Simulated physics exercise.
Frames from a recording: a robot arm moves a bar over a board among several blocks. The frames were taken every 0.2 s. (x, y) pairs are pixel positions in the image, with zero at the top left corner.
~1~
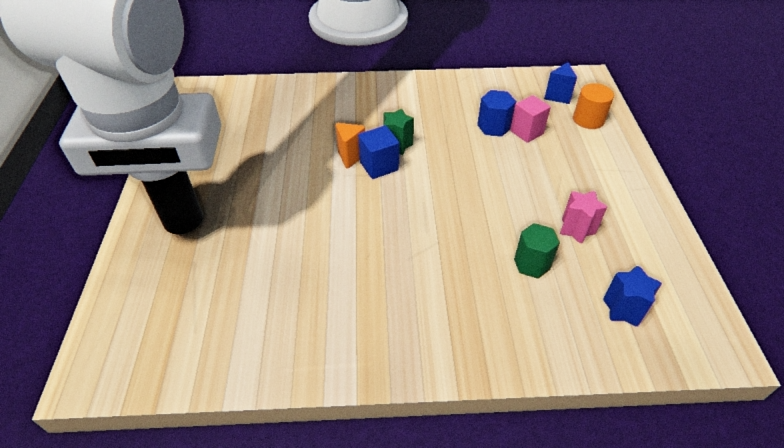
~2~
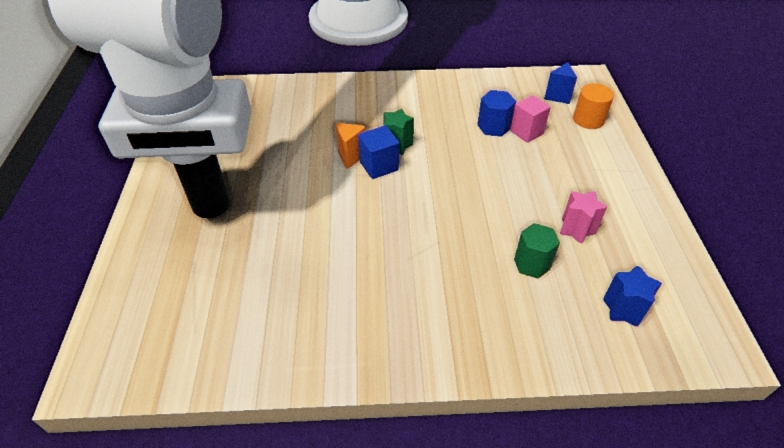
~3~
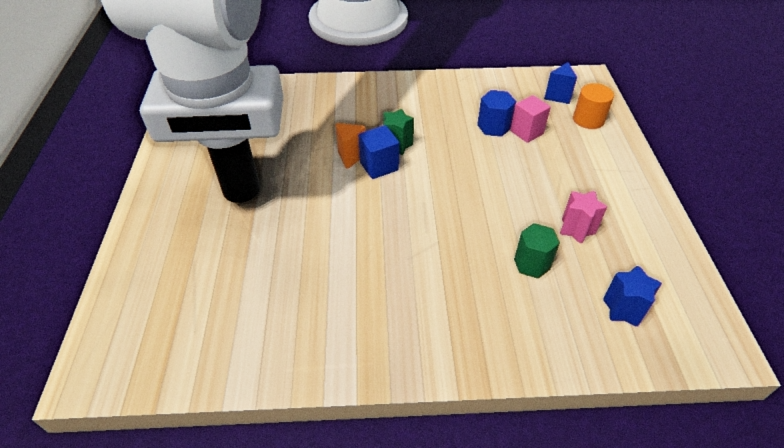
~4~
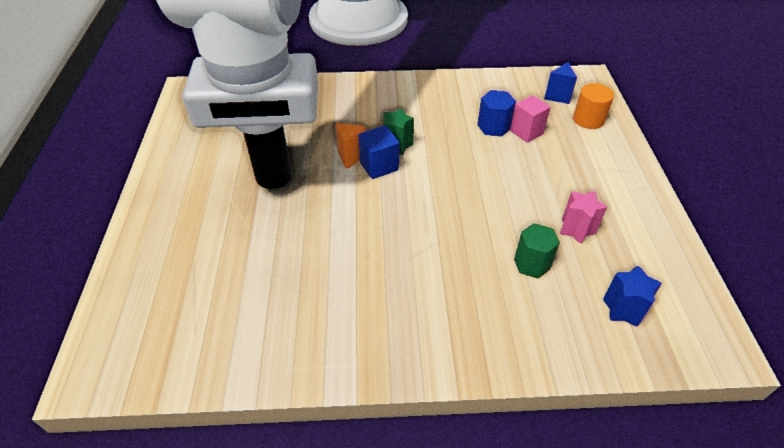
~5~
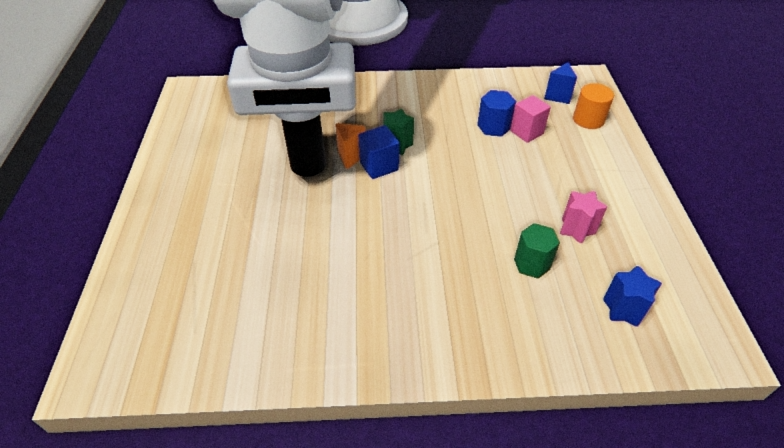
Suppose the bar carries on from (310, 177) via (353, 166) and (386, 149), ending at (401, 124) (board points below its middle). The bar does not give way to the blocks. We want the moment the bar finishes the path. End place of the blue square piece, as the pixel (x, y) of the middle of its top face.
Put as a pixel place, it's (414, 133).
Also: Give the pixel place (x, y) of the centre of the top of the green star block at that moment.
Near (432, 91).
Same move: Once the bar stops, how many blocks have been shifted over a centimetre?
I think three or more will be displaced.
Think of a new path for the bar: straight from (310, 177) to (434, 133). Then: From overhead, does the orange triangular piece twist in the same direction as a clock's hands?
Final answer: No.
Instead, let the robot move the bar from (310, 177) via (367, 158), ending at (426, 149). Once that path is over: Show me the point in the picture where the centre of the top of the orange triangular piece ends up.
For the centre of its top, I'd go with (388, 108).
What follows on the original path. One third of the way, bar at (352, 154); orange triangular piece at (362, 121), turned 35° anticlockwise; blue square piece at (386, 136), turned 30° clockwise.
Two thirds of the way, bar at (386, 137); orange triangular piece at (378, 105), turned 95° anticlockwise; blue square piece at (414, 133), turned 55° clockwise; green star block at (411, 107), turned 15° anticlockwise.
At the end, bar at (401, 112); orange triangular piece at (377, 92), turned 135° anticlockwise; blue square piece at (414, 133), turned 55° clockwise; green star block at (432, 91), turned 35° clockwise.
